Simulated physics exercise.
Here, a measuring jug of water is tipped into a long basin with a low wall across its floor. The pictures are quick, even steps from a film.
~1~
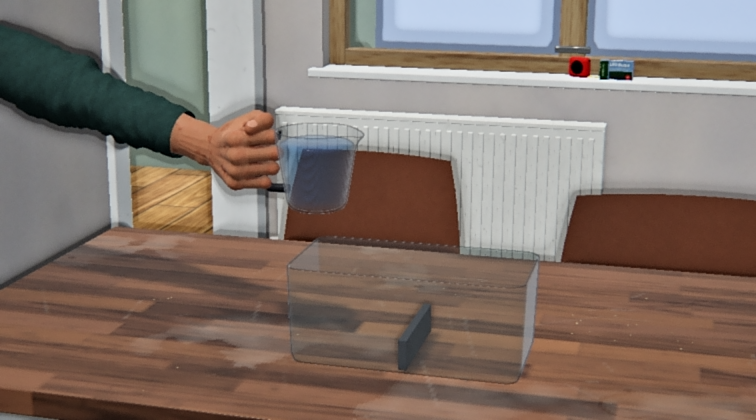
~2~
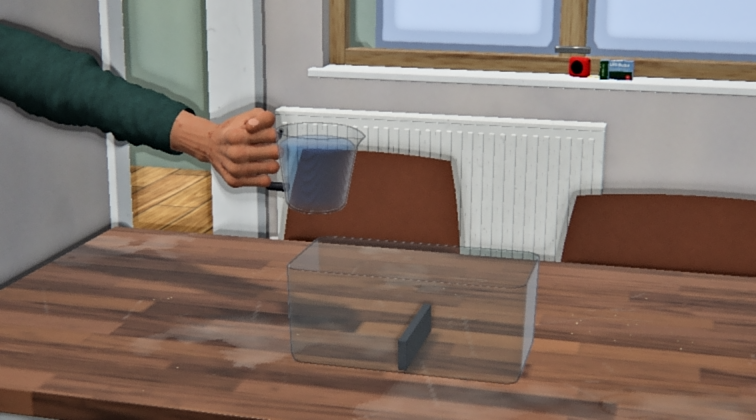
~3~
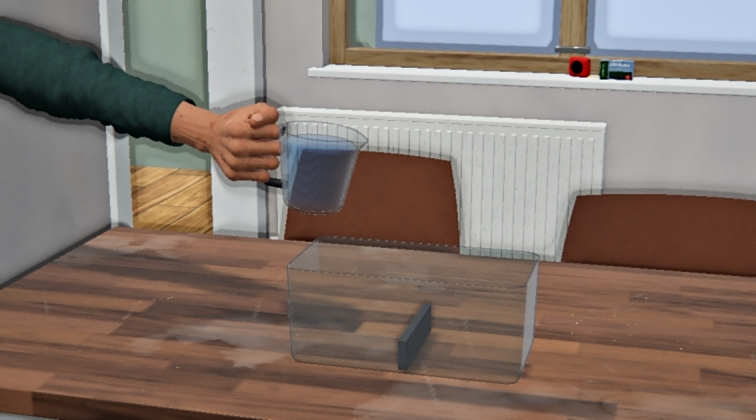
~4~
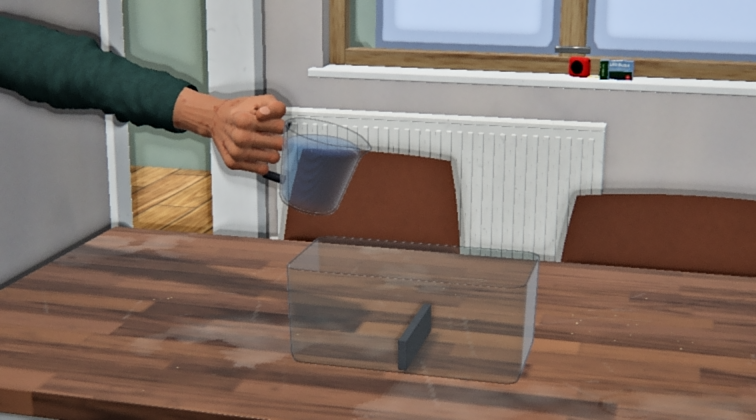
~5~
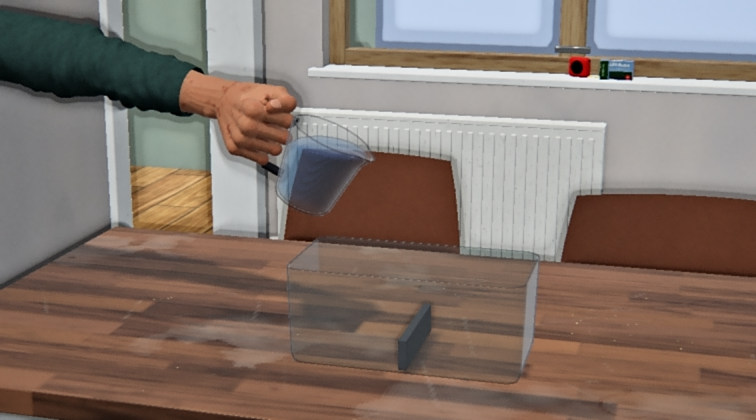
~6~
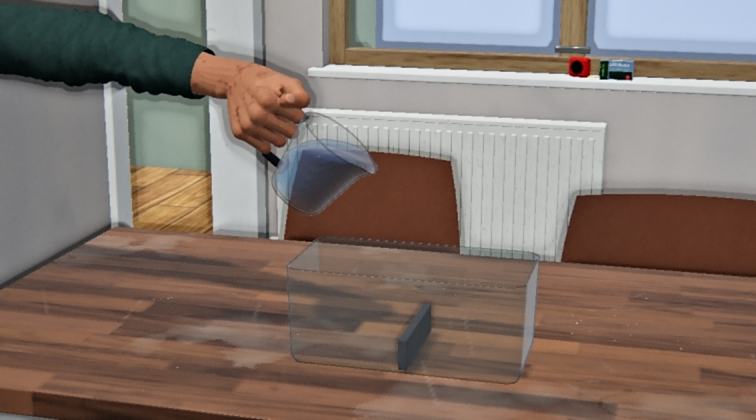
Above a wooden table, a hand in a dark green sleeve held a clear jug of bluish water over a long see-through basin with a low dark wall inside, then steadily tilted it to the right.
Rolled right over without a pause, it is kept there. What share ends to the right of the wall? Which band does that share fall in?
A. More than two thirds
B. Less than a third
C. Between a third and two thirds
Less than a third (B).
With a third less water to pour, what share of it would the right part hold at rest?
That share would be some 5 parts in a hundred.
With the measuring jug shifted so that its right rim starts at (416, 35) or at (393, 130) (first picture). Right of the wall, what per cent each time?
In order, roughly 80 percent and 75 percent.
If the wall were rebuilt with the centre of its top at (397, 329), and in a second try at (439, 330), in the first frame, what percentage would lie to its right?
Try 1: About 55 percent; try 2: About 10 percent.
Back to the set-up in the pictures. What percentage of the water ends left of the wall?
Share approx. 75 per cent.
A moment on, the measuring jug is tipped right over and 35 per cent is still to pour, 27 is left of the wall and 12 right of it.
Next, the measuring jug is tipped right over and 4 per cent is still to pour, 73 is left of the wall and 17 right of it.
Then the measuring jug is tipped right over and 0 per cent is still to pour, 77 is left of the wall and 20 right of it.
Later the measuring jug is tipped right over and 0 per cent is still to pour, 77 is left of the wall and 21 right of it.
In the end 77 per cent lies left of the wall, 21 right of it and 2 outside.
